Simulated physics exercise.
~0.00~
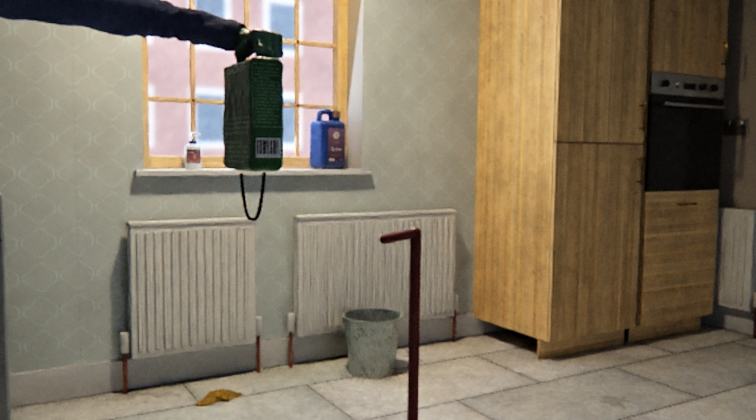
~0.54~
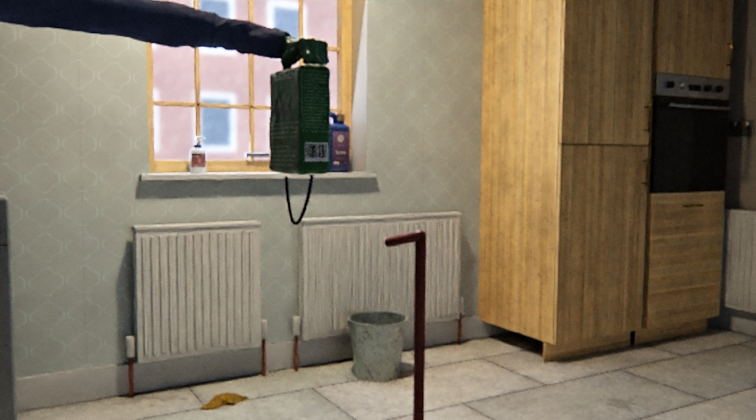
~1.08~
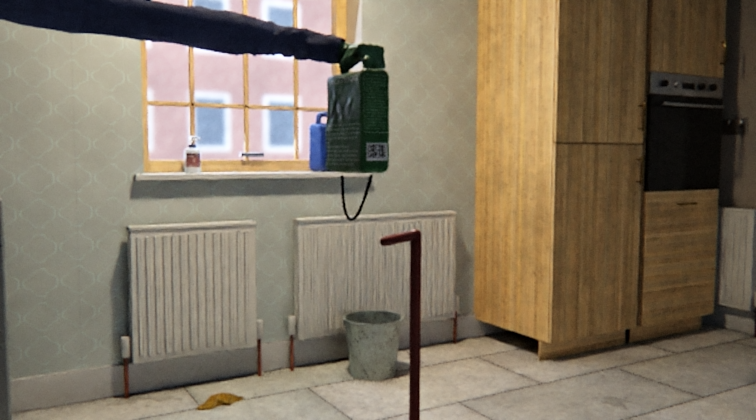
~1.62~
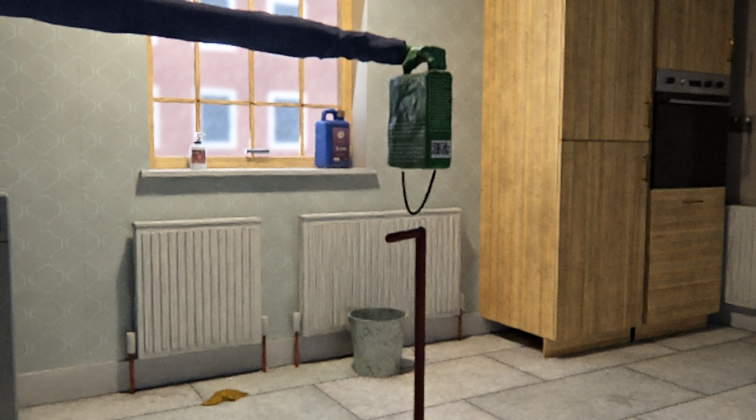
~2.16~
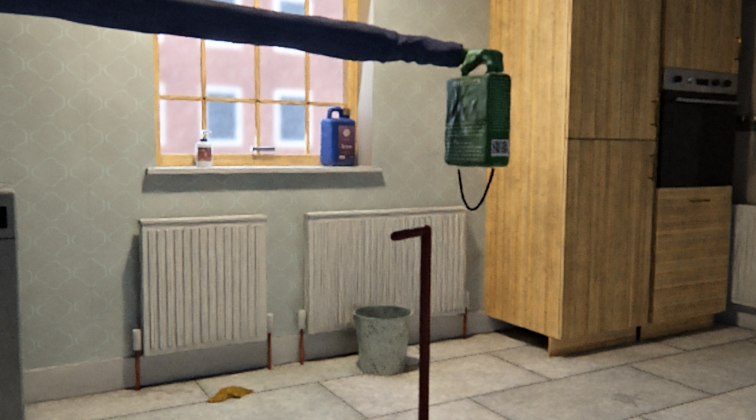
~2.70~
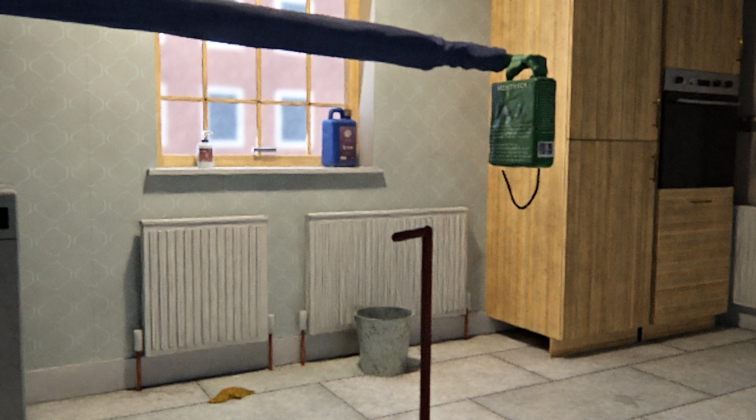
To begin with, an arm in a dark sleeve reaches in from the left, holding a green bag upright before a window, with a thin dark loop hanging free beneath it. Below stand two white radiators, a grey bucket and a short dark red post with a bar at its top. As the view sways slightly, the arm carries the bag steadily right, past a blue container on the sill and towards the post. The bag then crosses above the post at about the same height, its loop catching on nothing. It finally comes away clean, held beyond the post before the wooden cupboards.
